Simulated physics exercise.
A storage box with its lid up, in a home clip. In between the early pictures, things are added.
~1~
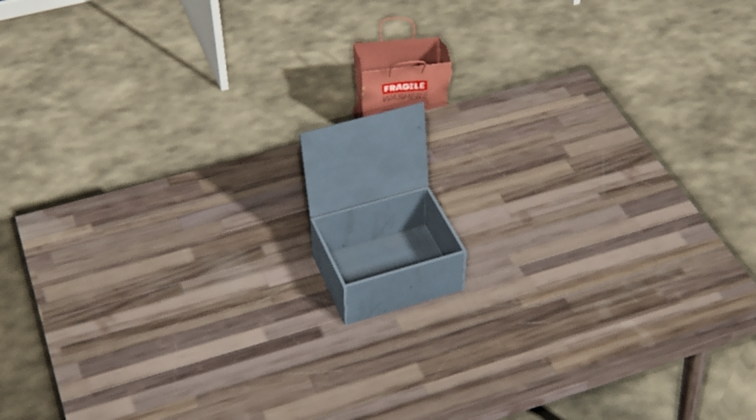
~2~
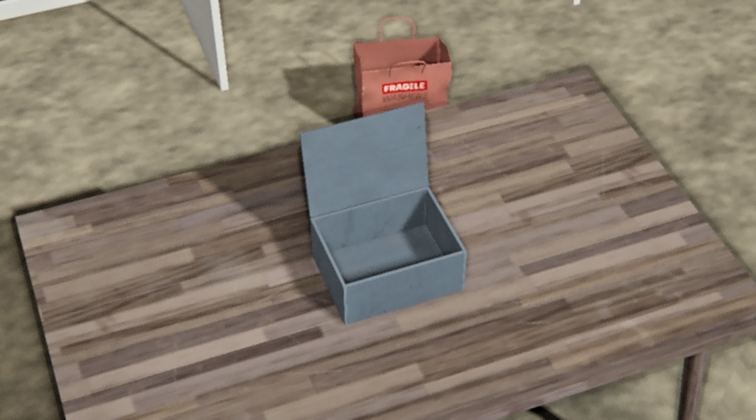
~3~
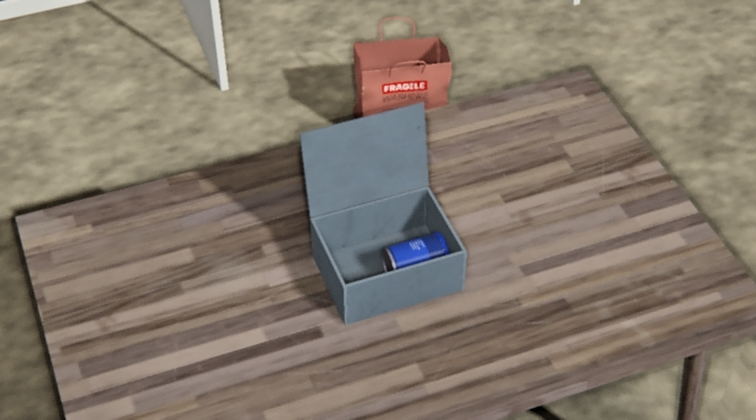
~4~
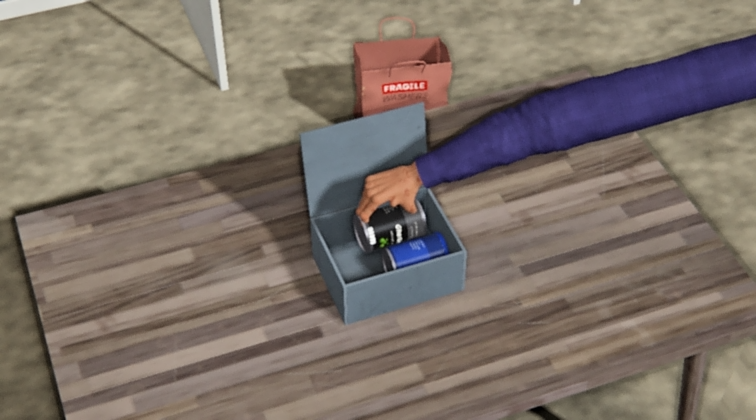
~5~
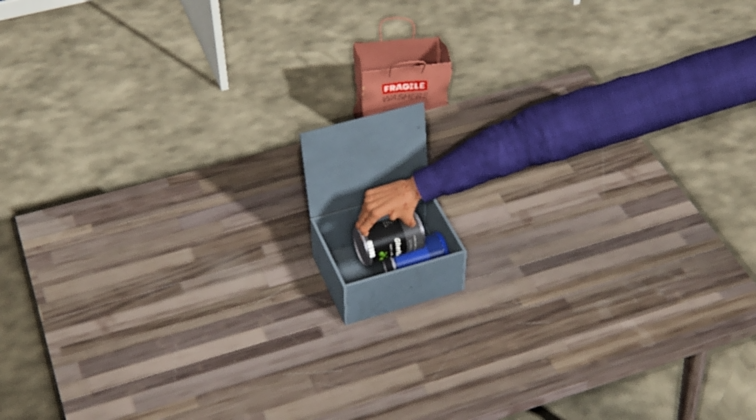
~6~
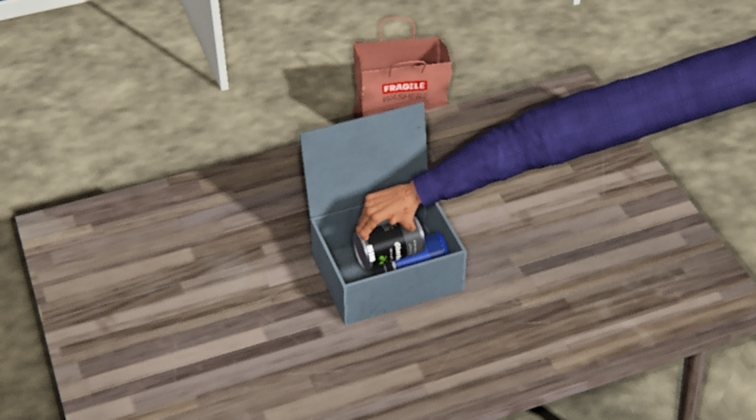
The clip opens on an empty grey-blue box with its lid up on a wooden table, a red paper bag behind it. A blue tin appears inside, then a purple-sleeved arm reaches in from the right, lowering a black tin slightly beside the blue one, the hand still gripping it.
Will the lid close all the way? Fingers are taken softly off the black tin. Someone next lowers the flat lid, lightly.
No: My guess is the lid remains aloft.
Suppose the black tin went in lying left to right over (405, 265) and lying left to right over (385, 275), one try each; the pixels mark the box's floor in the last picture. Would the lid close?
On the first go the lid settles shut, and on the second go it settles shut.
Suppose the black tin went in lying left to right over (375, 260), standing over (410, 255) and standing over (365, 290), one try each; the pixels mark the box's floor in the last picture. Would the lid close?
On the first go the lid comes to rest closed, on the second it is stopped short, on the third it is stopped short.
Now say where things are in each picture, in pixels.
The last thing is not in view yet, in the first frame.
The last thing is not in view yet, in the second frame.
The last thing is not in view yet; blue tin (416, 258), in the third frame.
Coming down; black tin (390, 225); blue tin (416, 258), in the fourth frame.
Coming down; black tin (389, 238), in the fifth frame.
Put in, still held; black tin (389, 243), in the sixth frame.
Then, 0.50 s after the last picture, black tin rolled about its own width near (356, 275).
Then, 1.50 s after the last picture, lid 62° above the rim; black tin rolled about its own width near (358, 275); blue tin rolled a little.
Then, 1.90 s after the last picture, lid 17° above the rim; black tin rolled about its own width near (358, 275); blue tin rolled a little.
Then, 3.70 s after the last picture, lid 9° above the rim; black tin rolled about its own width near (358, 275); blue tin rolled a little.
At rest, lid 9° above the rim; moved from the start, blue tin and black tin. Seen from the same camera at the end, black tin near (358, 275).
